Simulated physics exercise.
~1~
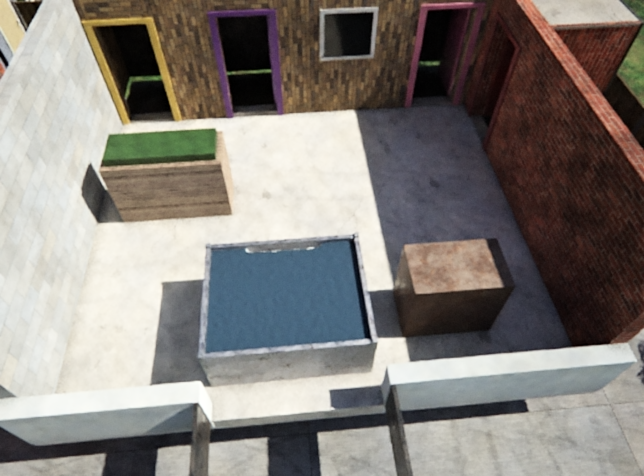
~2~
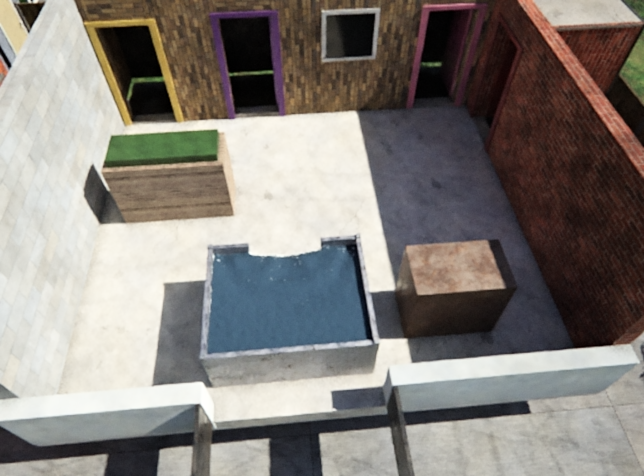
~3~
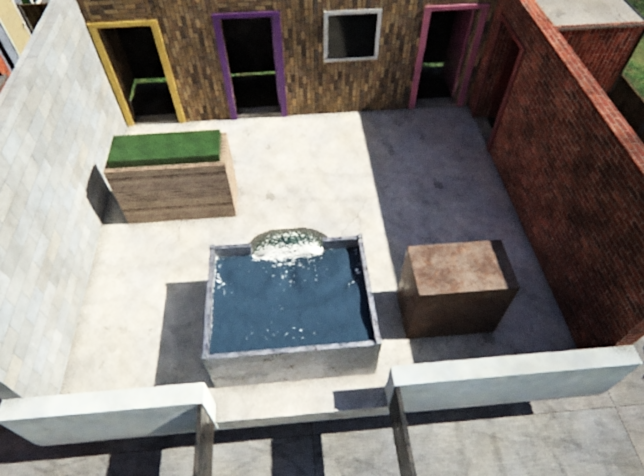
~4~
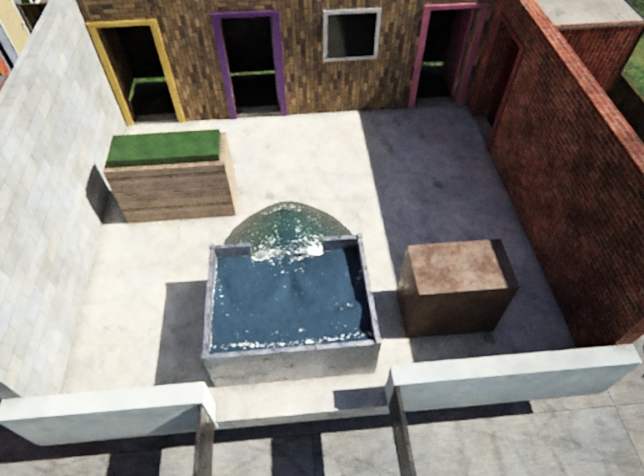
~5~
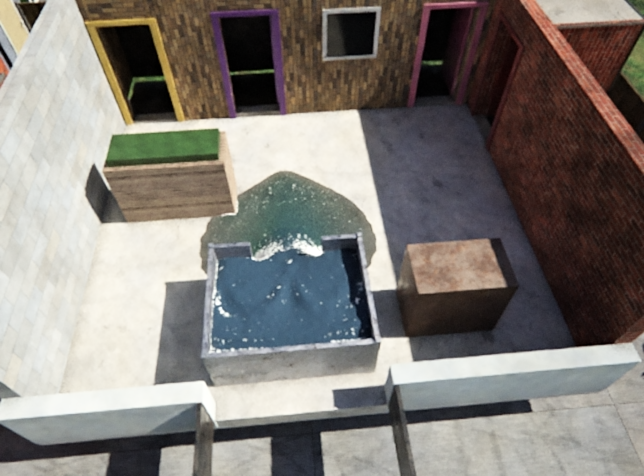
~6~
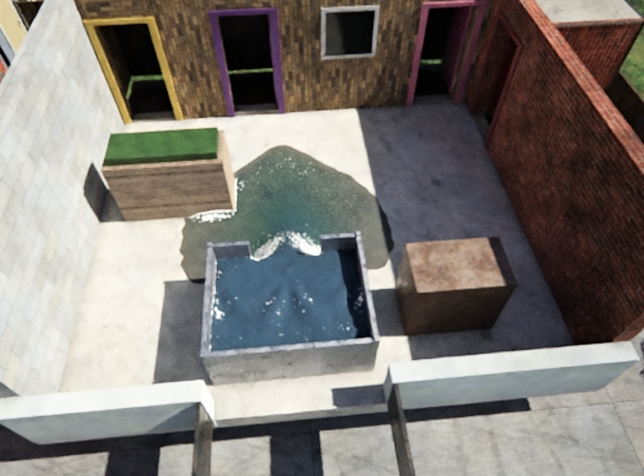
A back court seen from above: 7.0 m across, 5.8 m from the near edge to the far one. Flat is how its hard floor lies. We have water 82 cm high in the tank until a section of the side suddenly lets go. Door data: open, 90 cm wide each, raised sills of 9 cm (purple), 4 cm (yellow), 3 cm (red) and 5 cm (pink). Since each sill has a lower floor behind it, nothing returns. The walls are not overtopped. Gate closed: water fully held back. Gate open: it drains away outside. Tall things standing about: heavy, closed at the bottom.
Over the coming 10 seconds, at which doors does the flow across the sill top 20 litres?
At the end, the purple door lets in more than the limit, the yellow door lets in more than the limit, the red door lets in more than the limit, the pink door lets in more than the limit.
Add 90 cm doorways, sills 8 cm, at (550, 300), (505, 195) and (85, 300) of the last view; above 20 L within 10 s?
Well, the first is on the low side, the second is on the low side, and the third is on the low side.
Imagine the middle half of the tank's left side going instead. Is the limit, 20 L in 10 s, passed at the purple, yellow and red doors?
Compared with the limit, purple is lower, yellow is higher and red is lower.
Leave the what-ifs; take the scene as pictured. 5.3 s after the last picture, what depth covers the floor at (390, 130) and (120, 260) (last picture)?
You'd measure 7 cm at the first place and 4 cm at the other.
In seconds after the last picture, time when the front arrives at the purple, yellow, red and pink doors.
Purple: 0.3 s; yellow: 1.1 s; red: 1.8 s; pink: 1.3 s.
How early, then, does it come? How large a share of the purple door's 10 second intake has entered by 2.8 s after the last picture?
Fraction in by then: Around 70 per cent.
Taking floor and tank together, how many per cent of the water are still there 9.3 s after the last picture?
Some 70 out of every hundred parts.
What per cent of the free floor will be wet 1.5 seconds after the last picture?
Close to 50 in a hundred.
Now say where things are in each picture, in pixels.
The first picture shows the tank at (286, 293) is whole and still, 82 cm deep.
In the second picture, the front is at a hidden place, 0.6 m from the gap on the tank's far side; 0.3 m2 of floor is under water; 82 cm left at the back of the tank.
In the third picture, the front is at (308, 232), 1.0 m from the gap on the tank's far side; 1.0 m2 of floor is under water; 80 cm left at the back of the tank.
In the fourth picture, the front is at (295, 206), 1.5 m from the gap on the tank's far side; 2.2 m2 of floor is under water; 72 cm left at the back of the tank.
In the fifth picture, the front is at (292, 175), 2.2 m from the gap on the tank's far side; 4.2 m2 of floor is under water; 70 cm left at the back of the tank.
In the sixth picture, water pours out on the tank's far side and has run 2.9 m, to (289, 150); typically 6 cm deep outside, 68 cm at the tank's back.
Then, 0.7 s after the last picture water covers 35 % of the floor and is deepest (40 cm) near (287, 268); purple door 16 cm at the sill, 22 L in, yellow door not reached, red door not reached, pink door not reached.
Then, 1.5 s after the last picture water covers 50 % of the floor and is deepest (32 cm) near (269, 115); purple door 24 cm at the sill, 141 L in, yellow door 4 cm at the sill, 0 L in, red door not reached, pink door 11 cm at the sill, 0 L in.
Then, 2.8 s after the last picture water covers 60 % of the floor and is deepest (23 cm) near (269, 115); purple door 21 cm at the sill, 277 L in, yellow door 4 cm at the sill, 1 L in, red door 14 cm at the sill, 40 L in, pink door 12 cm at the sill, 24 L in.
Then, 5.3 s after the last picture water covers 80 % of the floor and is deepest (16 cm) near (260, 116); purple door 14 cm at the sill, 363 L in, yellow door 6 cm at the sill, 14 L in, red door 11 cm at the sill, 167 L in, pink door 9 cm at the sill, 65 L in.
Then, 9.3 s after the last picture water covers 95 % of the floor and is deepest (8 cm) near (143, 123); purple door 7 cm at the sill, 385 L in, yellow door 6 cm at the sill, 36 L in, red door 7 cm at the sill, 251 L in, pink door 8 cm at the sill, 95 L in.
